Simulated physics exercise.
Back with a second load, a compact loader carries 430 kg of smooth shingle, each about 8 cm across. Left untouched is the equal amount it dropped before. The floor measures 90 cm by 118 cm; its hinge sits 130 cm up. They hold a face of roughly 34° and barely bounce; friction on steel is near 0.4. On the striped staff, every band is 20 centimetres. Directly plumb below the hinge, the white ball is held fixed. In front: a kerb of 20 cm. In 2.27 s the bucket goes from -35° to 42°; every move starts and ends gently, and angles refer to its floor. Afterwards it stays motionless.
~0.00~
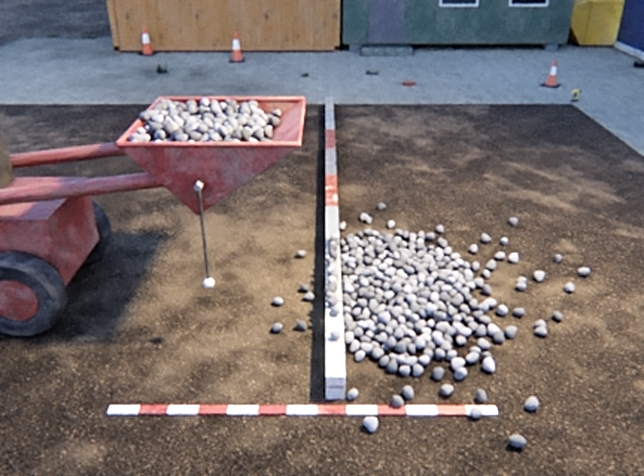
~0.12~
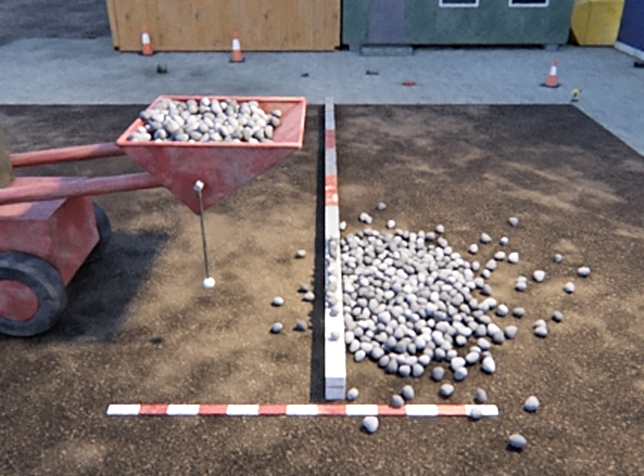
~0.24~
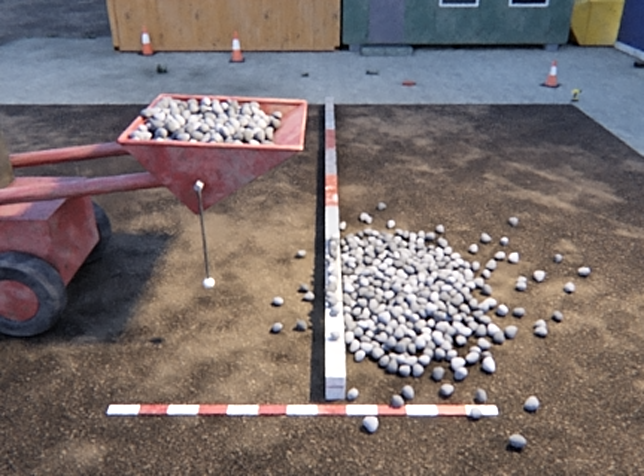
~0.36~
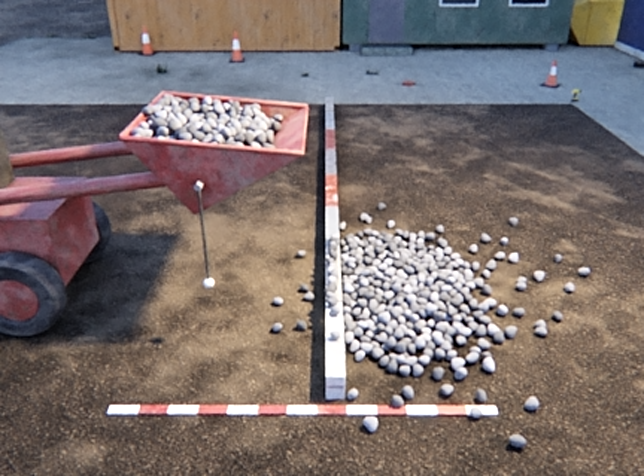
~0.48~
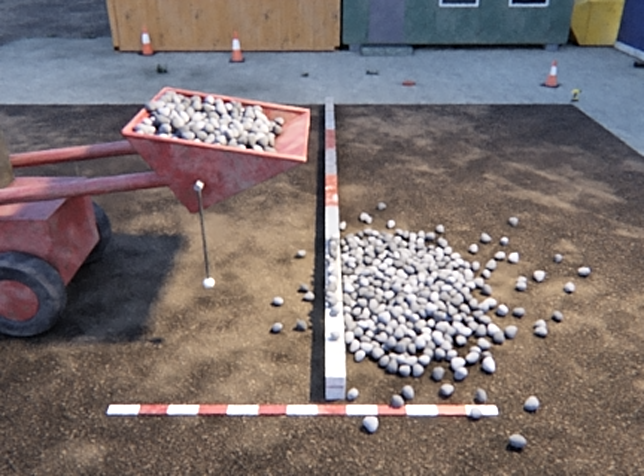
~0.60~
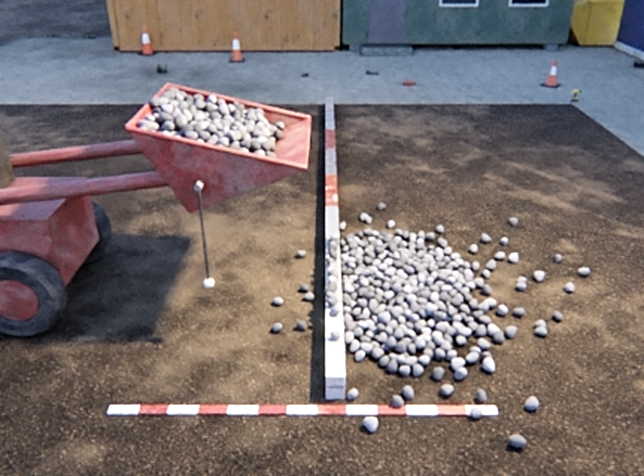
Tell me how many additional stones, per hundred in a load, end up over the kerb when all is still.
Some 27 in every hundred.
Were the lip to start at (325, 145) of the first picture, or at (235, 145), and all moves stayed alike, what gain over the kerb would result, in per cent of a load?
The first position would add some 65 per cent, the second some 0.
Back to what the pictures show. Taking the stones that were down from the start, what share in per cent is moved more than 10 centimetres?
Some 5 percent, give or take.
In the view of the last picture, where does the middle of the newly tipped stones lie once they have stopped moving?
(312, 283).
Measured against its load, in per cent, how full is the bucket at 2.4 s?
Held: Around 5 % of the load.
After 1.7 s the floor is at 30°; in per cent of one load, 79 in the bucket, 25 on this side of the kerb, 96 over the kerb; the foremost stones are at (557, 269).
After 2.4 s the floor is at 42°; in per cent of one load, 5 in the bucket, 77 on this side of the kerb, 117 over the kerb; the foremost stones are at (557, 269).
After 2.7 s the floor is at 42°; in per cent of one load, 0 in the bucket, 78 on this side of the kerb, 122 over the kerb; the foremost stones are at (557, 269).
After 5.4 s the floor is at 42°; in per cent of one load, 0 in the bucket, 77 on this side of the kerb, 123 over the kerb; the foremost stones are at (557, 269). Net gain over the kerb, 27.
